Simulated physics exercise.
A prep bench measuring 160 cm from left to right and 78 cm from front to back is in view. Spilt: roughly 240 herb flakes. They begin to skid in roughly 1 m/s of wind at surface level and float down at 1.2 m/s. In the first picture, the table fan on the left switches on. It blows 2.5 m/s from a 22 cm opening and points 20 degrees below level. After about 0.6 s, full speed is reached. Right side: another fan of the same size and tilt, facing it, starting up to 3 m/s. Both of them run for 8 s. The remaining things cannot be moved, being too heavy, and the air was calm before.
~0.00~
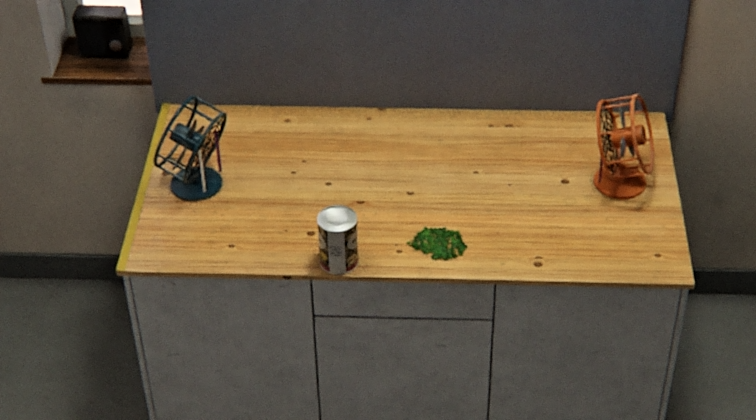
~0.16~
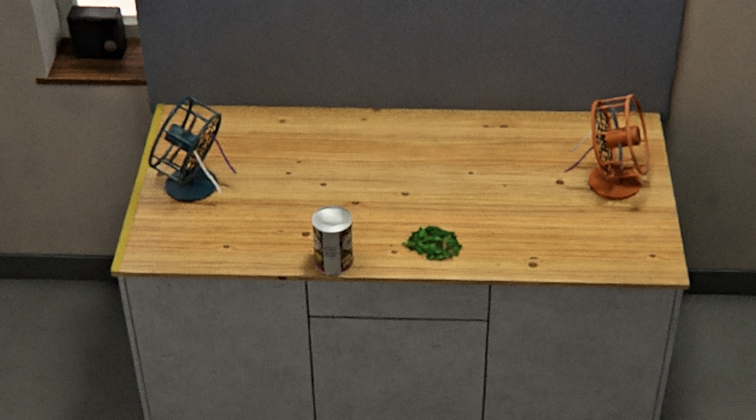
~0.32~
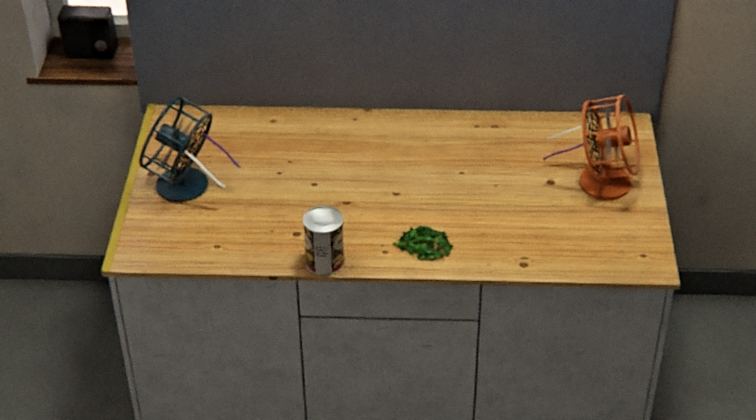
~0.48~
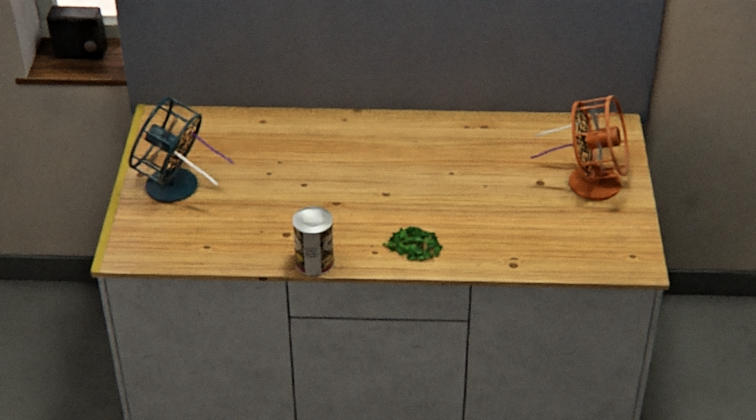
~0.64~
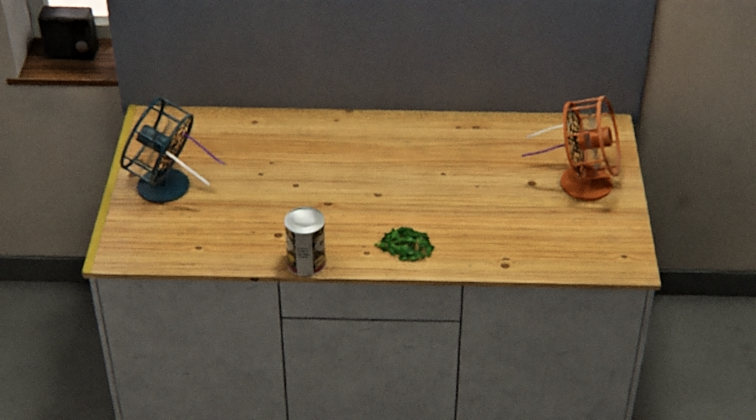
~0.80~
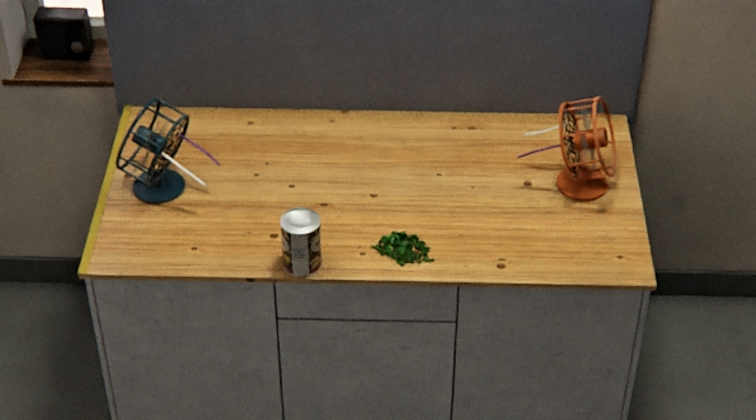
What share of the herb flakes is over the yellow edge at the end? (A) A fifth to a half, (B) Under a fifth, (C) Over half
B.
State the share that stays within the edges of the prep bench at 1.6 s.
Close to 10 in a hundred are still there at that time.
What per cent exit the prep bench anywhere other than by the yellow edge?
I would say close to 100 %.
After 1.6 s, 0 % are over the yellow edge; 78 % are gone or lie where they will stay.
After 2.6 s, 0 % are over the yellow edge; 98 % are gone or lie where they will stay.
After 4.4 s, 0 % are over the yellow edge; 98 % are gone or lie where they will stay.
After 8.0 s, at the end, 0 % are over the yellow edge.
